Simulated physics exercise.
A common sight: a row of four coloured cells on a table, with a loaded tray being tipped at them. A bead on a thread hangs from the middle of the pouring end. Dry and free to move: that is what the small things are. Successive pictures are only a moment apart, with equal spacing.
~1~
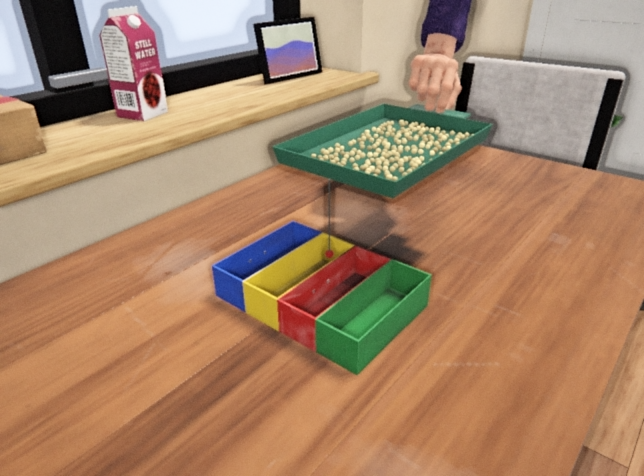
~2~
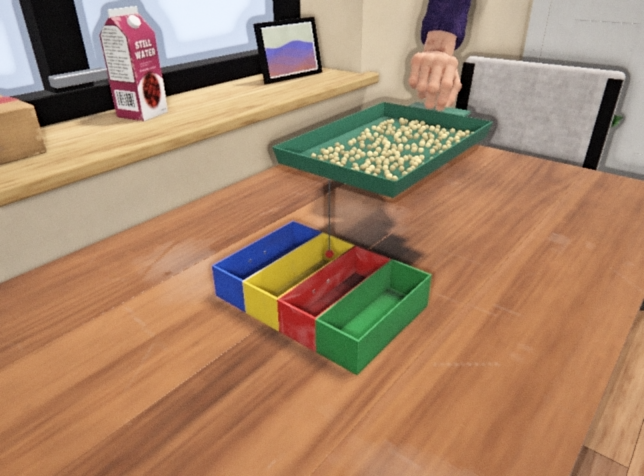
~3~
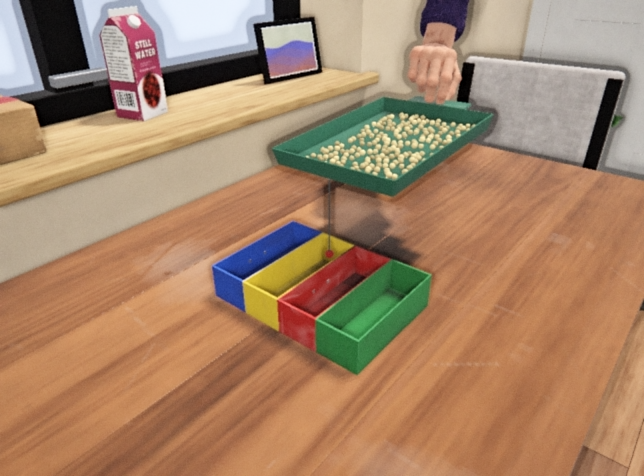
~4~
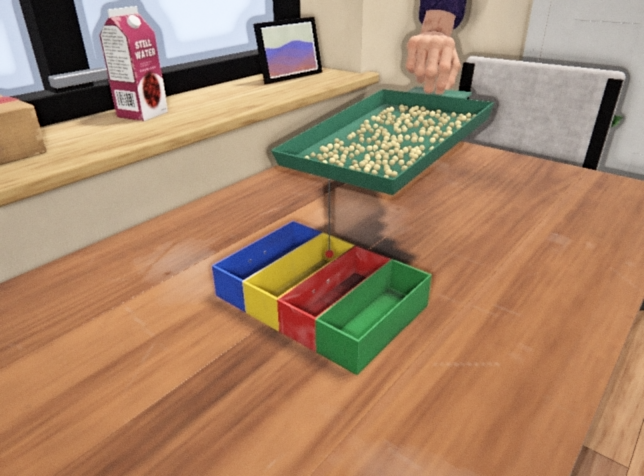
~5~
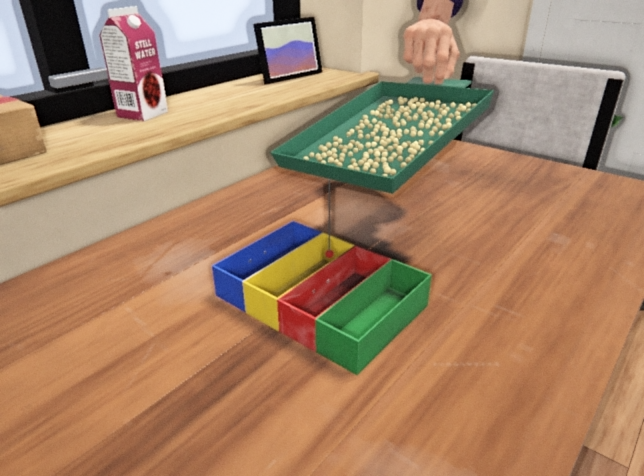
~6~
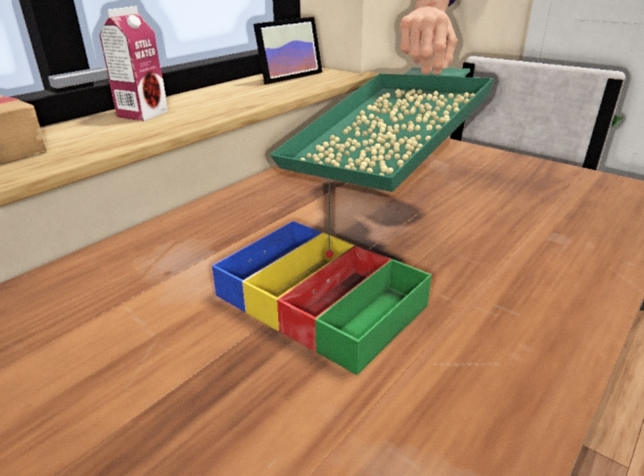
A hand at the top holds a green tray of small pale beans above a wooden table, seen from a raised angle near a window. Below it sits a row of blue, yellow, red and green open boxes, with a pink carton and framed picture on the sill and a grey chair behind. The hand slowly raises the tray's far side, tilting it slightly, while the view stays still.
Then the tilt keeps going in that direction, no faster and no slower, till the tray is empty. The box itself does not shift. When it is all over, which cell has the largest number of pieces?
The blue cell.
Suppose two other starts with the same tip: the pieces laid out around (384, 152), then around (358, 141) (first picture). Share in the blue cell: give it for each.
Shares: 80 % for the first, 90 % for the second.
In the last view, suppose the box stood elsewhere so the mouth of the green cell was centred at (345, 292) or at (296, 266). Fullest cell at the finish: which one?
First try: The yellow cell; second try: That red cell.
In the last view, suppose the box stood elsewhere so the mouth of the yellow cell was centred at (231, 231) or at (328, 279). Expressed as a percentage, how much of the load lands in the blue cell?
About 0 and 30 per cent.
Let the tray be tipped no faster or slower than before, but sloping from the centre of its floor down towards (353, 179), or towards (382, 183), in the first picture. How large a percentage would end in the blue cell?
0 and 0 per cent, in that order.
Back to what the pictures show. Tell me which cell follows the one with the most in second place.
Ranked number two: Yellow.
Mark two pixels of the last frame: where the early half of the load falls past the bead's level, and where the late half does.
About (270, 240) to begin with, then about (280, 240).
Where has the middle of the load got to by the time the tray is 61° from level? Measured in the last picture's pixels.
The load is centred around (304, 163).
Soon, tray tipped steeply; nearly all on the tray; a stray few in the blue cell; a stray few falling or outside the box.
A while on, tray tipped past a quarter turn; a small part on the tray; about half in the blue cell; a small part in the yellow cell; about a quarter falling or outside the box.
Towards the end, tray tipped past a quarter turn; most in the blue cell; about a quarter in the yellow cell; a stray few falling or outside the box.
Finally, tray tipped past a quarter turn; most in the blue cell; about a quarter in the yellow cell; none in the green cell; none in the red cell; a stray few outside the box.
